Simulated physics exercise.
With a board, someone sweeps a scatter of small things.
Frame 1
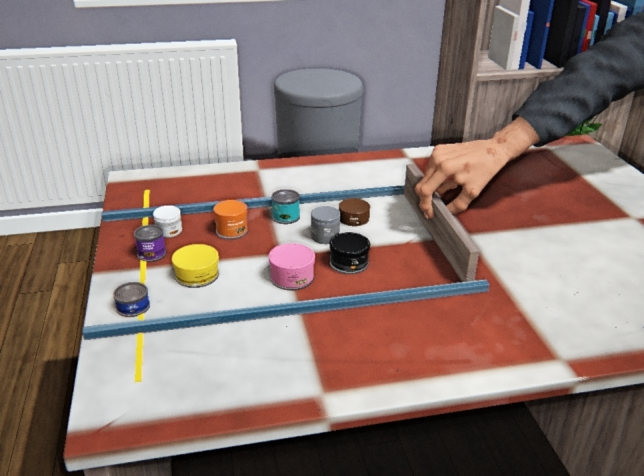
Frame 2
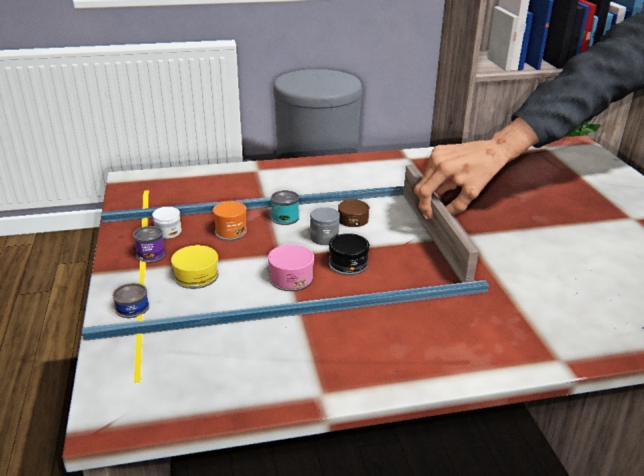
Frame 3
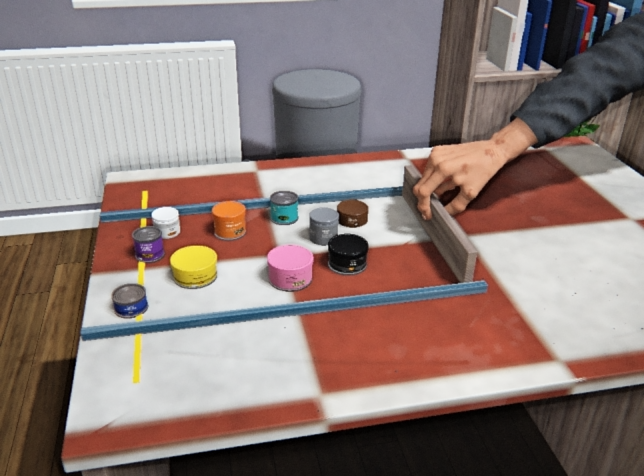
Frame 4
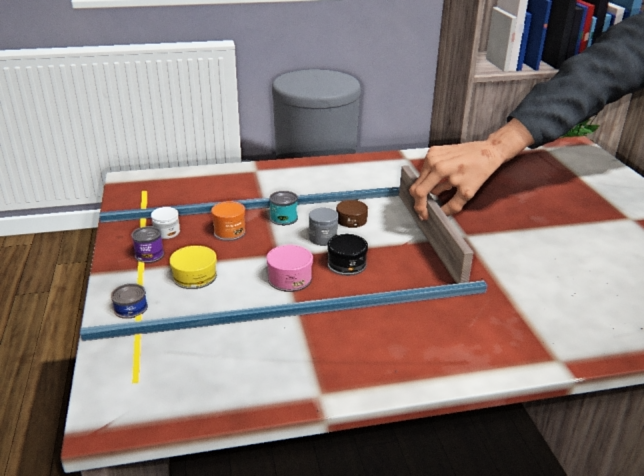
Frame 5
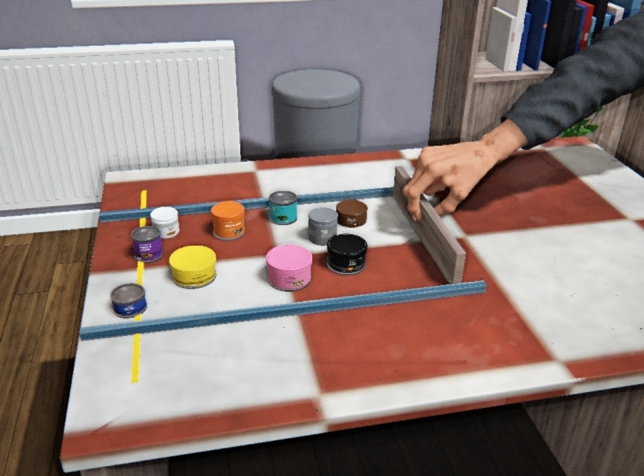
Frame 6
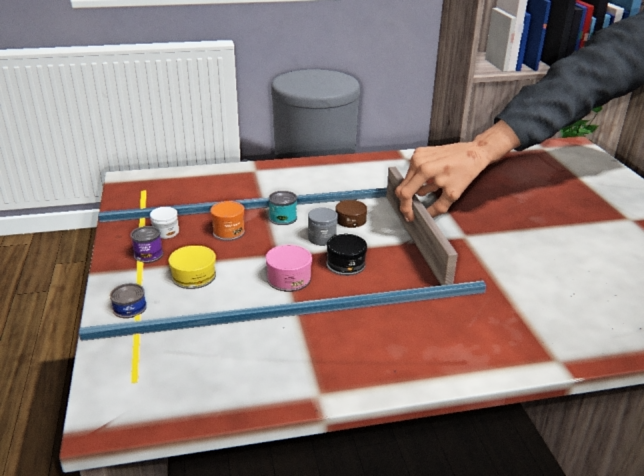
A hand in a dark sleeve grips an upright wooden board at the right of a red-and-white checked table, seen from slightly above in a room with a white radiator and grey bin. Between two blue rails sit small pots and tins, yellow, pink, black, orange, turquoise, grey, brown and white, with purple and blue ones by yellow tape at left. The hand slides the board slightly leftward, not touching them, after the view shifts faintly.
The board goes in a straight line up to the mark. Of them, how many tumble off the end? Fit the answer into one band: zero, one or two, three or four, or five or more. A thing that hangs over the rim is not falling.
I would say three or four.
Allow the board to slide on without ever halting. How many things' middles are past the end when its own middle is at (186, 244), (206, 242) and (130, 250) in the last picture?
Taking the places in turn, the counts are 0, 0 and 5.
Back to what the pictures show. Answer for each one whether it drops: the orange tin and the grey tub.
The orange tin ends up off and the grey tub stays put.
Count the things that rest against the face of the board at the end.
It's touching 5 at the end.
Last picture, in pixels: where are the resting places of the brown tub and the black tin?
The brown tub stops around (124, 237); the black tin around (116, 277).
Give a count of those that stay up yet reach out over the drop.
2, I think.
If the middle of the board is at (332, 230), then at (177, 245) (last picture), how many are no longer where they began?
The counts are 5 and 10.
Soon after, none off yet; blue pot at rest near (129, 300); purple pot at rest near (147, 244); white tub at rest near (165, 223).
Then, none off yet; blue pot at rest near (129, 300); purple pot at rest near (147, 244); white tub moved a little near (153, 223).
At rest, the number that fall off is three or four; fallen, orange tin, yellow tin and blue pot.
